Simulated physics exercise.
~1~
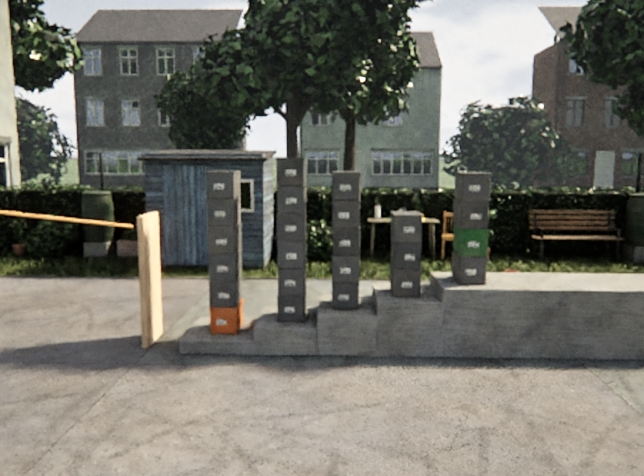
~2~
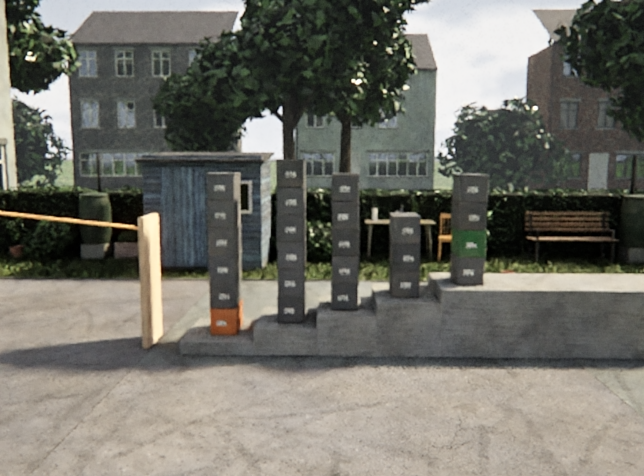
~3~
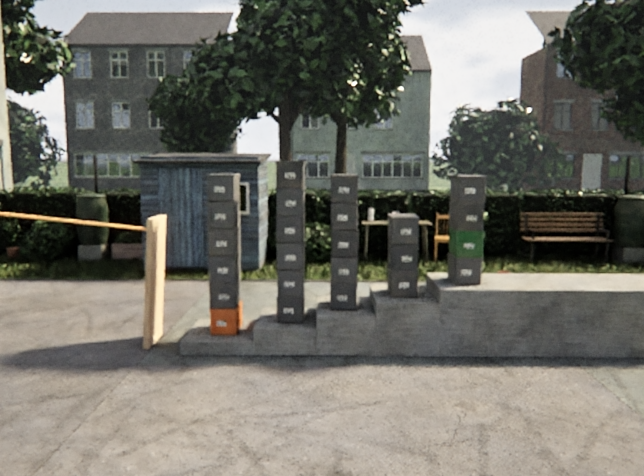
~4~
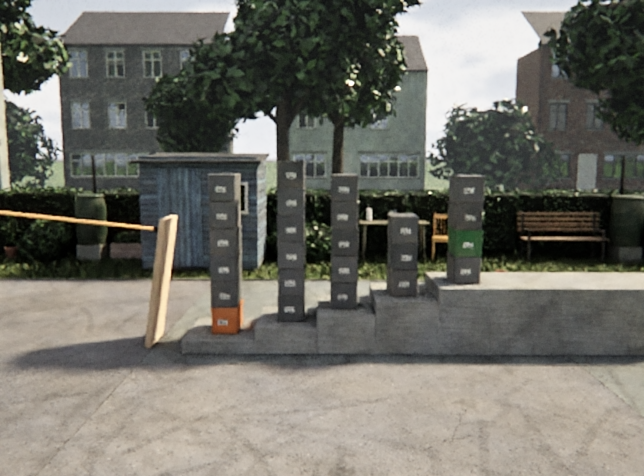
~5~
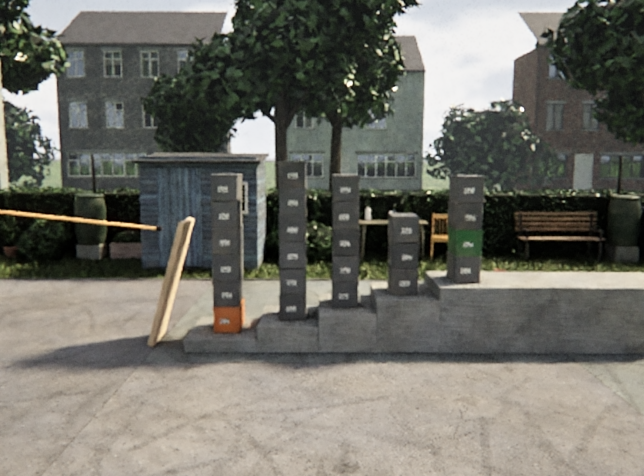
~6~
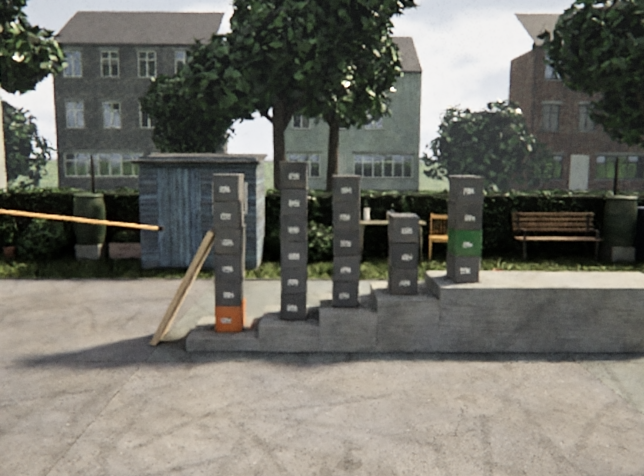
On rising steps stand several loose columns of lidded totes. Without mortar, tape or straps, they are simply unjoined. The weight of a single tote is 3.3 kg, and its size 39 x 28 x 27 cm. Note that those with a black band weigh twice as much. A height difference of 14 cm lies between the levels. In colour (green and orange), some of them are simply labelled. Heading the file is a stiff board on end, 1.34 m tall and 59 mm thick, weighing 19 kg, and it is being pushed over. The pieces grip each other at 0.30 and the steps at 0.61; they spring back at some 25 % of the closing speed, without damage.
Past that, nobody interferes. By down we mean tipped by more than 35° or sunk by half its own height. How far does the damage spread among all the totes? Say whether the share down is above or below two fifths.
It is above two fifths.
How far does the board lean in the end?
I'd say it's close to 60° from upright.
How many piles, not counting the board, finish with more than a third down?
5.
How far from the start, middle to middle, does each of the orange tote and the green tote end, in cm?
The orange one ends around 20 cm from its start and the green one around 60 cm.
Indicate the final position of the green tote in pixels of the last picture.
Roughly at (513, 267).
Then, 0.53 s past the last view, board 48° from upright; 2 of the 24 totes down; orange tote 23° from how it stood.
Then, 1.01 s past the last view, board 60° from upright; 4 of the 24 totes down; orange tote 49° from how it stood.
Then, 2.03 s past the last view, board 60° from upright; 9 of the 24 totes down; orange tote 50° from how it stood; green tote 27 mm from its place.
Then, 2.91 s past the last view, board 60° from upright; 20 of the 24 totes down; green tote on its side; orange tote 52° from how it stood.
In the end, board 60° from upright; 22 of the 24 totes down; green tote on its side; orange tote 52° from how it stood. That is 92 per cent. From the last view, middles, green tote near (513, 267), orange tote near (245, 310).
